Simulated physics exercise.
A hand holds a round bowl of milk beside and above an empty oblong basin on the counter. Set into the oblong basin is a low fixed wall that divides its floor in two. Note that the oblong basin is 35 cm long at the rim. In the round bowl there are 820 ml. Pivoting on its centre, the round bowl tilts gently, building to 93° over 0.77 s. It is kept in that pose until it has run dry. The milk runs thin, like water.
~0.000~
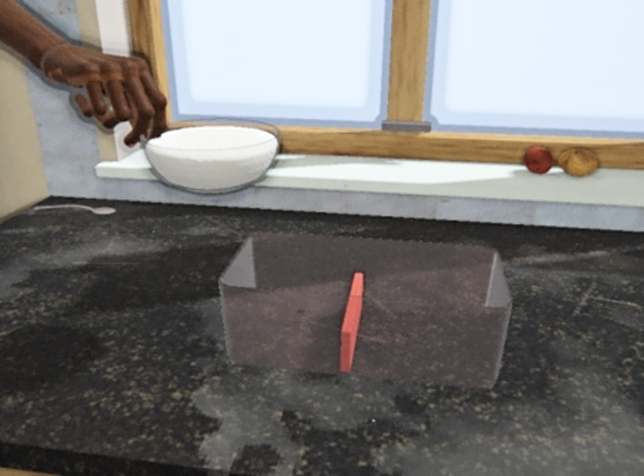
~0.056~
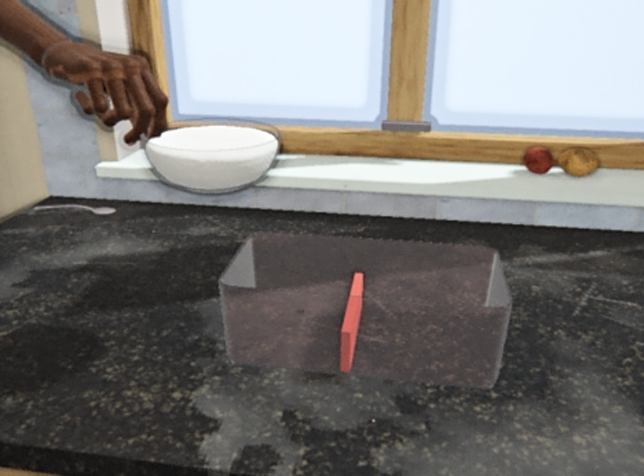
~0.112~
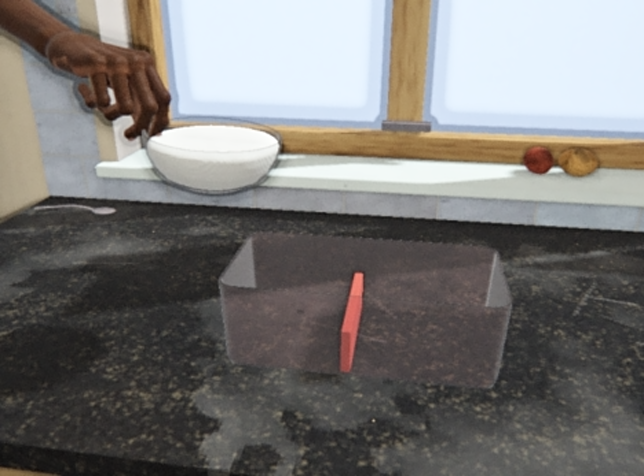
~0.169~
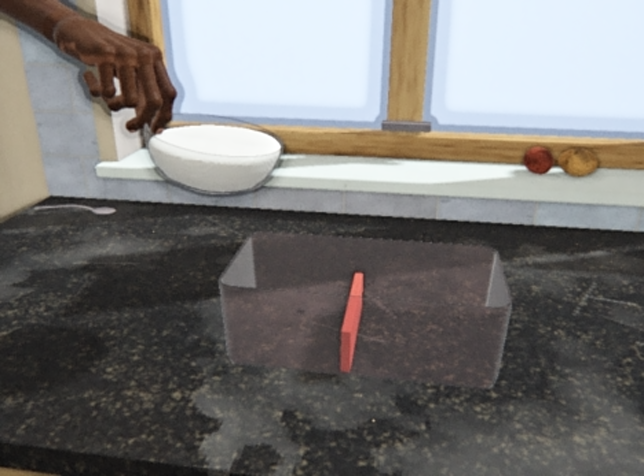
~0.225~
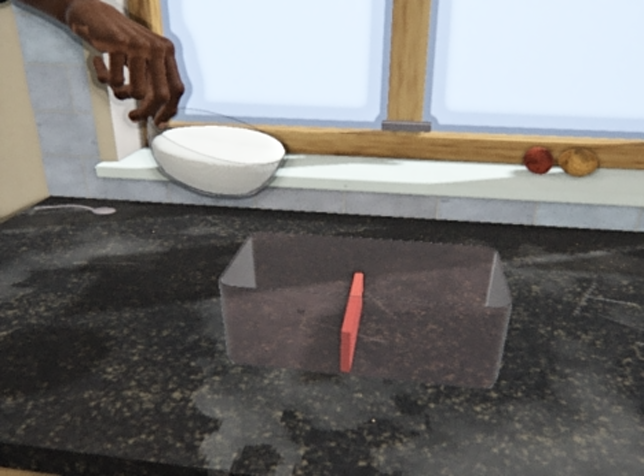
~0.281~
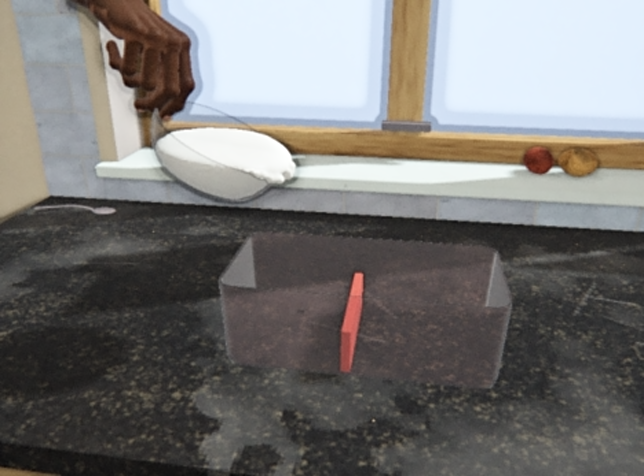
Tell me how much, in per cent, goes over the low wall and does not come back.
I would say about 3 per cent.
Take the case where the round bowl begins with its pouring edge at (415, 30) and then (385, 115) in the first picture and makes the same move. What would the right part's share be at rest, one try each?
80 in a hundred, followed by 90 in a hundred.
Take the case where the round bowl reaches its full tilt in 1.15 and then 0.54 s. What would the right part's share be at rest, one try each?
First 5, then 5 per cent.
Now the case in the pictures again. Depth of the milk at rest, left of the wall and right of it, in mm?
I'd expect close to 32 mm on the left and close to 0 mm on the right.
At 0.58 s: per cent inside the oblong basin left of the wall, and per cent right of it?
I'd say some 46 on the left and some 1 on the right.
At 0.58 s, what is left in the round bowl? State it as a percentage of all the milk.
At that time about 16 in a hundred parts are still held.
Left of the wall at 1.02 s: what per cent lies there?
The left part holds some 94 per cent.
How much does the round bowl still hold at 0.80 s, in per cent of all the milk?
Close to 2 percent of the total.
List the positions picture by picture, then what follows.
In the first frame, tilt 0°; pouring edge (277, 137); surface from (153, 137) to (277, 142); the oblong basin's rim runs from (236, 257) to (503, 277); the wall's top is at (353, 301).
In the second frame, tilt 1°; pouring edge (278, 139); surface from (154, 136) to (277, 144).
In the third frame, tilt 5°; pouring edge (279, 143); surface from (155, 135) to (278, 145).
In the fourth frame, tilt 11°; pouring edge (281, 150); surface from (156, 134) to (280, 148).
In the fifth frame, tilt 18°; pouring edge (282, 160); surface from (159, 134) to (280, 152); 2 per cent is over the edge.
In the sixth frame, tilt 27°; pouring edge (281, 170); surface from (164, 136) to (275, 159); 9 per cent is over the edge.
By 0.58 s the tilt is 79° and 16 per cent is still to pour, 46 is left of the wall and 1 right of it.
By 0.80 s the tilt is 93° and 2 per cent is still to pour, 89 is left of the wall and 2 right of it.
By 1.02 s the tilt is 93° and 0 per cent is still to pour, 94 is left of the wall and 3 right of it.
By 1.27 s the tilt is 93° and 0 per cent is still to pour, 93 is left of the wall and 3 right of it.
At rest 93 per cent lies left of the wall, 3 right of it and 3 outside.
